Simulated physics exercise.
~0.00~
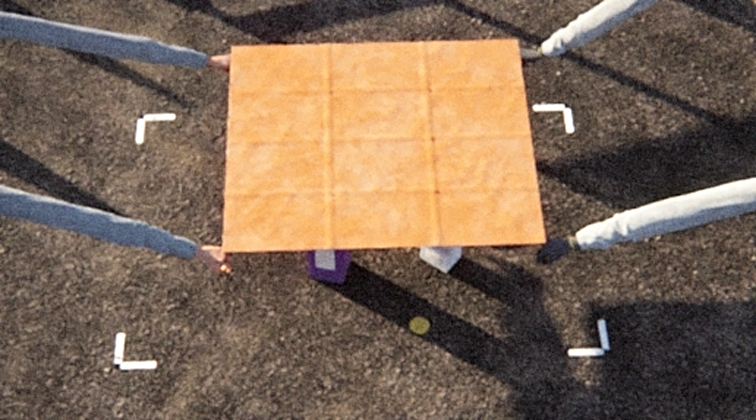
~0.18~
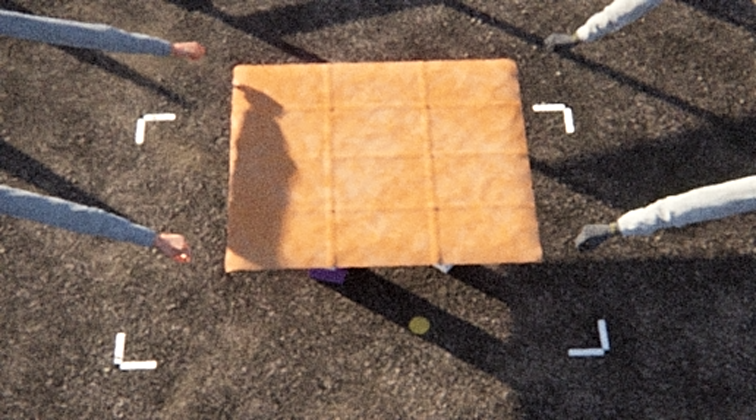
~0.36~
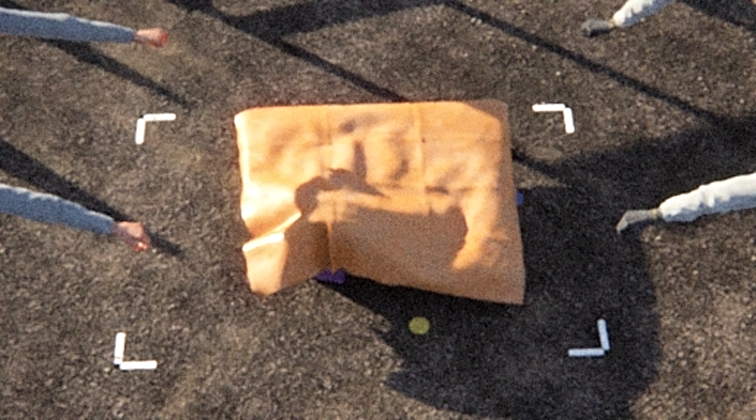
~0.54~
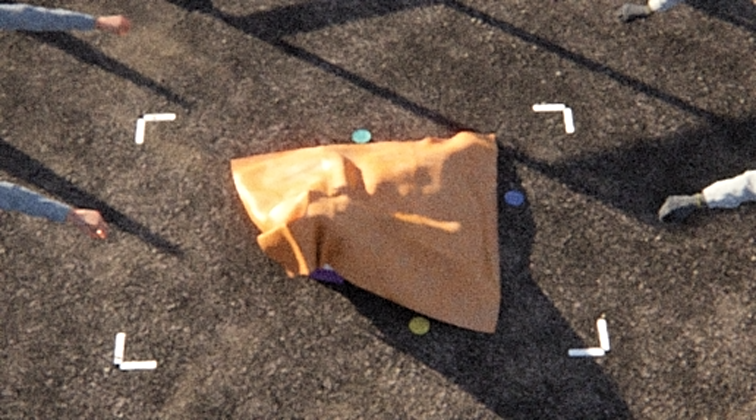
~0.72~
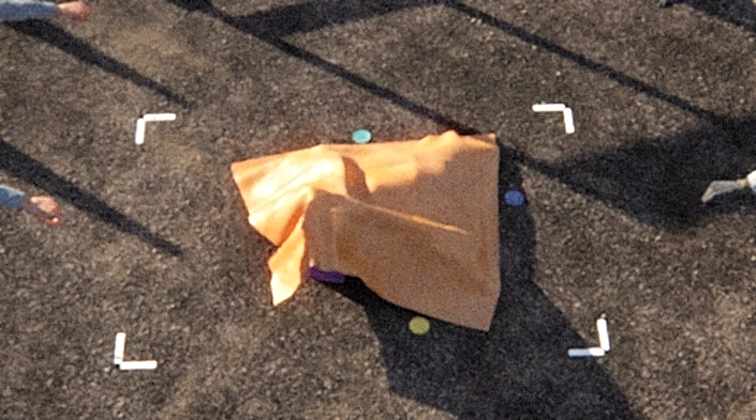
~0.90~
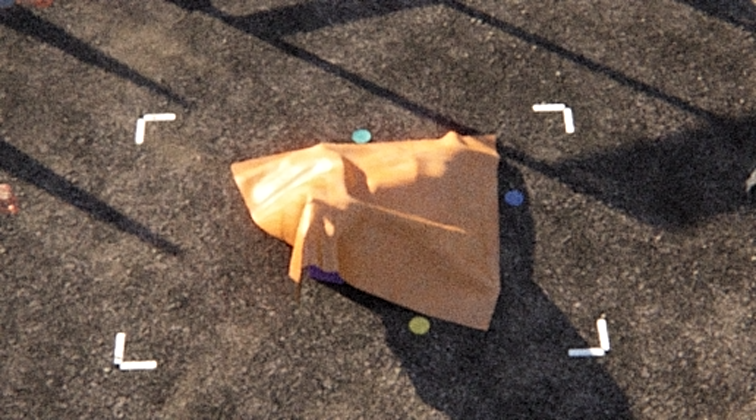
The clip opens with two pairs of hands, one pair on each side, holding an orange tarp flat above dark, gritty ground, with a purple carton, a pale object and a yellow saucer showing near its lower edge. The hands let go and draw back as the cloth drops. It sags over the things beneath, its left side crumpling into folds. As it settles, a teal saucer shows above it and a blue coaster to its right. The tarp ends draped in a lopsided, peaked heap, with the yellow saucer still in the open below and a bit of purple peeking out.
